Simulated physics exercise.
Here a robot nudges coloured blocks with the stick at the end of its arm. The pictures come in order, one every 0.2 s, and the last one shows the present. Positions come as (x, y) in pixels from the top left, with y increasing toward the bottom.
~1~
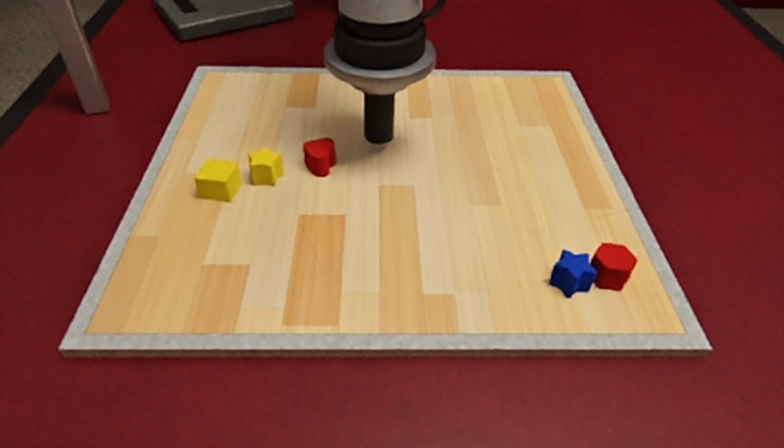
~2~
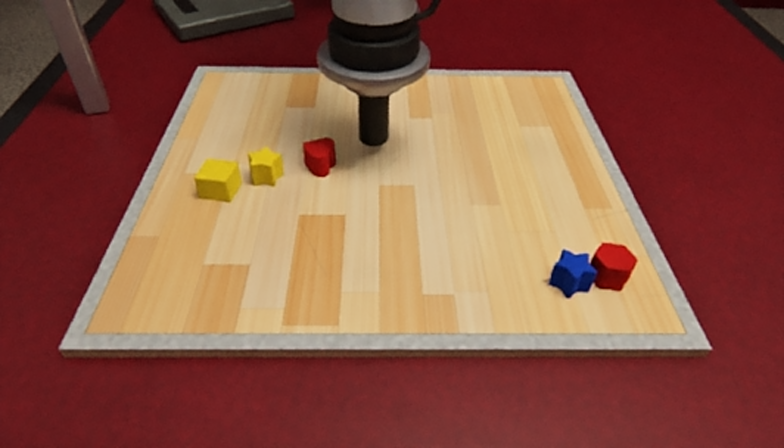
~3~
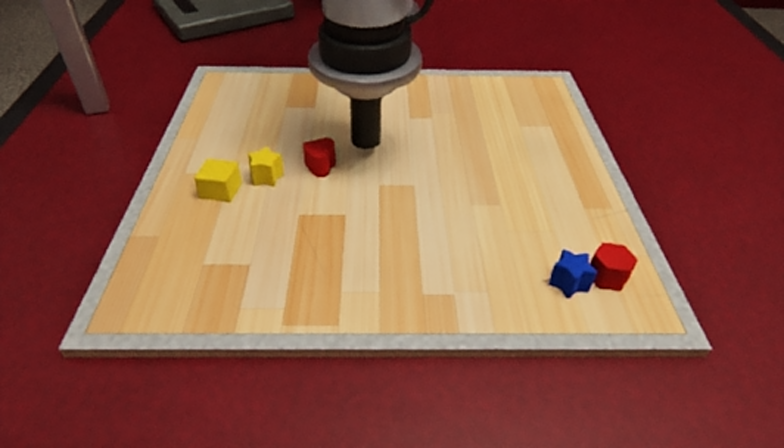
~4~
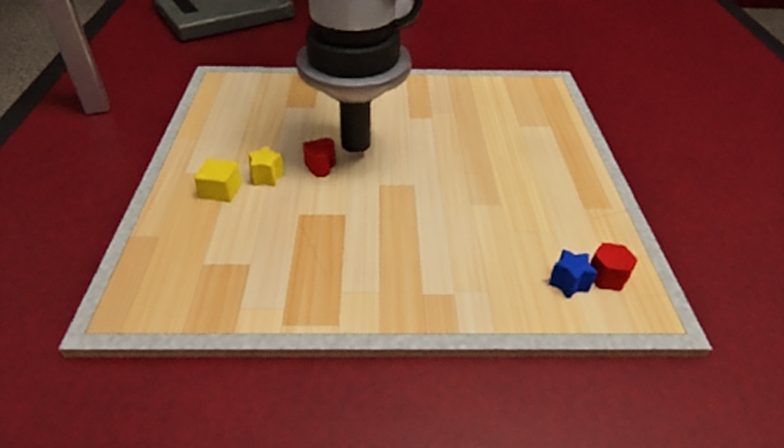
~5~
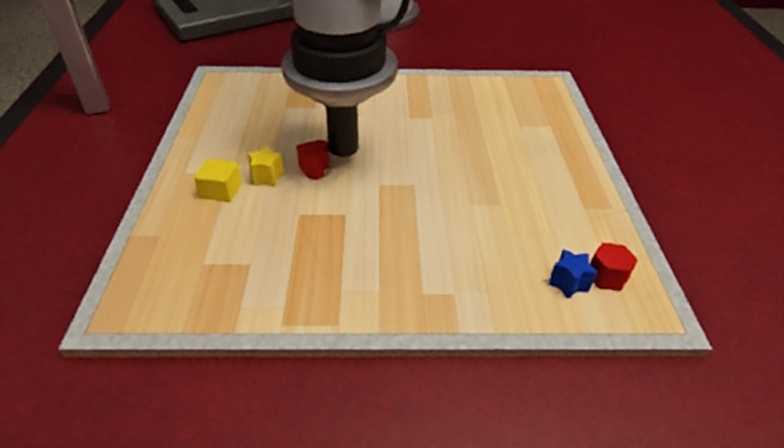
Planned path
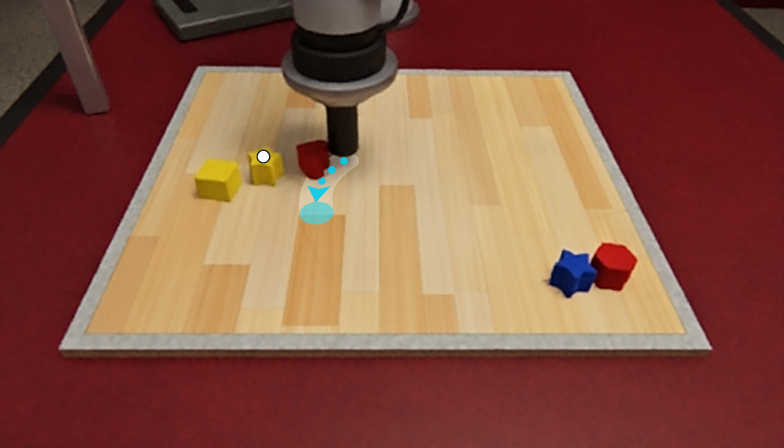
A robot arm with a dark stick at its end hangs over the far part of a pale wooden board on a red table, seen from above the near edge. A yellow square block, a yellow star and a red heart-shaped block sit at the upper left, with a blue star and a red block at the lower right. The arm slides slowly left and slightly nearer, nudging the red heart-shaped block a little left, while the other blocks and camera stay still.
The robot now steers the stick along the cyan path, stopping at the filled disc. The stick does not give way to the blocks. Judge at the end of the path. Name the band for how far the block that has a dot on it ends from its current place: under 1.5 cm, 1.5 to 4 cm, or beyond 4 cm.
Distance: Below 1.5 cm.
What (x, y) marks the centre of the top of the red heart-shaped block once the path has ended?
So, by the moment the path ends, you'll find the top centre of the red heart-shaped block at (283, 163).
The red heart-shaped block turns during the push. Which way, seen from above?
Its rotation is clockwise.
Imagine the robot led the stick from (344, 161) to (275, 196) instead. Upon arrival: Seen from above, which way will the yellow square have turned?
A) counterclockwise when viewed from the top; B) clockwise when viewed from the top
Answer: A.
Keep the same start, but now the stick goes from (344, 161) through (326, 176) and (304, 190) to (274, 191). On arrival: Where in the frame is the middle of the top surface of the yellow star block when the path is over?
It should be at (232, 147) by then.
Drawn move, from (344, 161) via (326, 175) and (317, 193), ending at (317, 213); the dot is on the yellow star block.
The first path, step by step. One third of the way, stick at (325, 163); yellow star block at (261, 157); red heart-shaped block at (290, 157), turned 35° clockwise.
Two thirds of the way, stick at (315, 181); yellow star block at (257, 156); red heart-shaped block at (283, 163), turned 80° clockwise.
At the end, stick at (316, 200); yellow star block at (257, 156); red heart-shaped block at (283, 163), turned 80° clockwise.
